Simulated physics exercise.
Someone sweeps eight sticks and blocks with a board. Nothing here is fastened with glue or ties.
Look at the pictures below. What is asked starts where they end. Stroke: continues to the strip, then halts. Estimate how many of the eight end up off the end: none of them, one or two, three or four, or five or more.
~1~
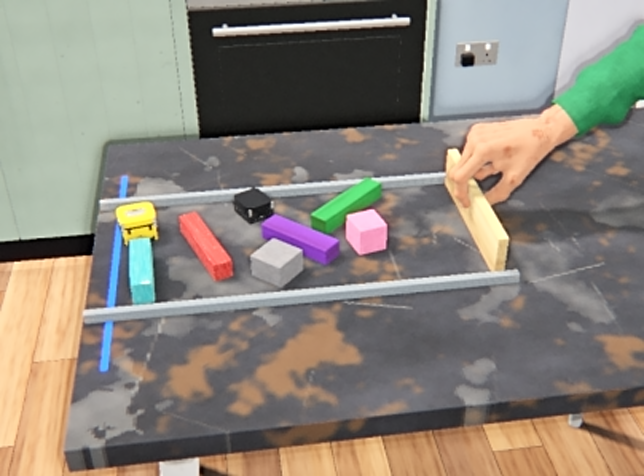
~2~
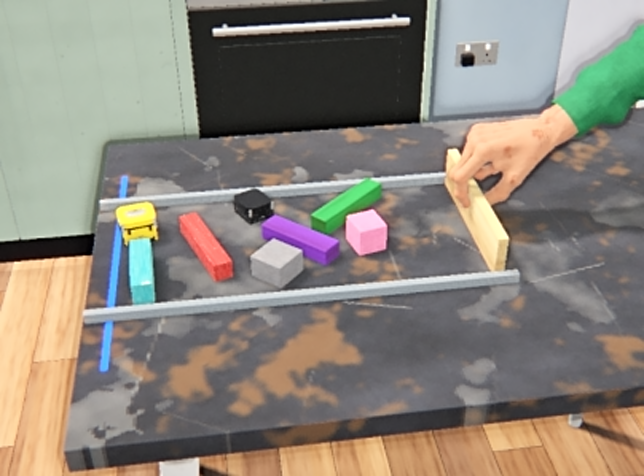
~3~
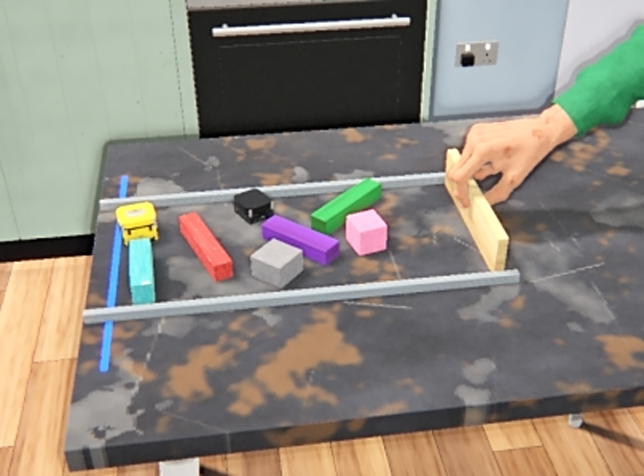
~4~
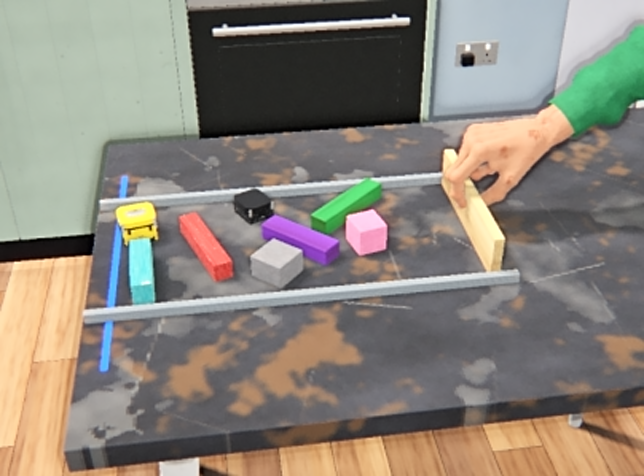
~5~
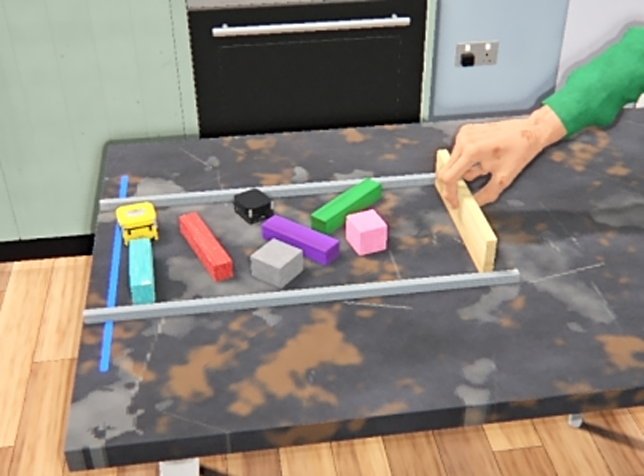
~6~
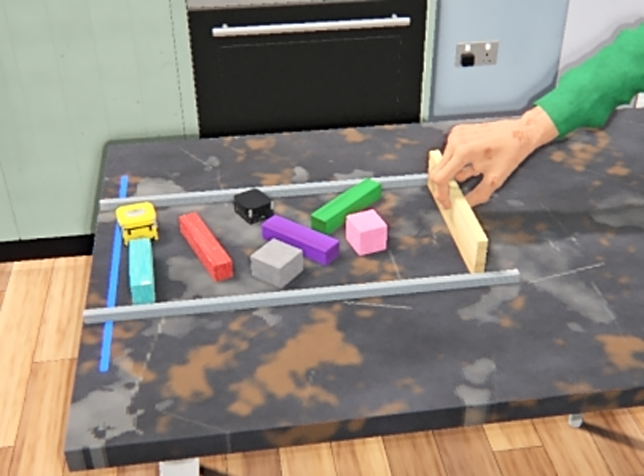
Five or more.
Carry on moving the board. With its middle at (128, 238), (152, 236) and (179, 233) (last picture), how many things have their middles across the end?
Per position: 6 / 3 / 1.
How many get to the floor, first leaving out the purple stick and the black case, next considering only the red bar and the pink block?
Fallen: 4 in the first try, 4 in the other.
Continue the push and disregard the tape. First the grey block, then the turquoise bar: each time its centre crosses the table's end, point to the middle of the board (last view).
Roughly at (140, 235) and roughly at (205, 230).
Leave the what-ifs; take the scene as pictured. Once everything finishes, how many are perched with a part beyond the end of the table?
The overhang total is 1.
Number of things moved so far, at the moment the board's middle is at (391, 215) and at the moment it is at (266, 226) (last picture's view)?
First position 1; second position 6.
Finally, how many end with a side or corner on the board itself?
My count gives 1.
Soon after, none off yet; yellow case at rest near (137, 224); turquoise bar at rest near (142, 271); red bar at rest near (205, 246).
In the end, the number that fall off is five or more; gone, green stick, purple stick, grey block, black case, red bar, turquoise bar and yellow case.
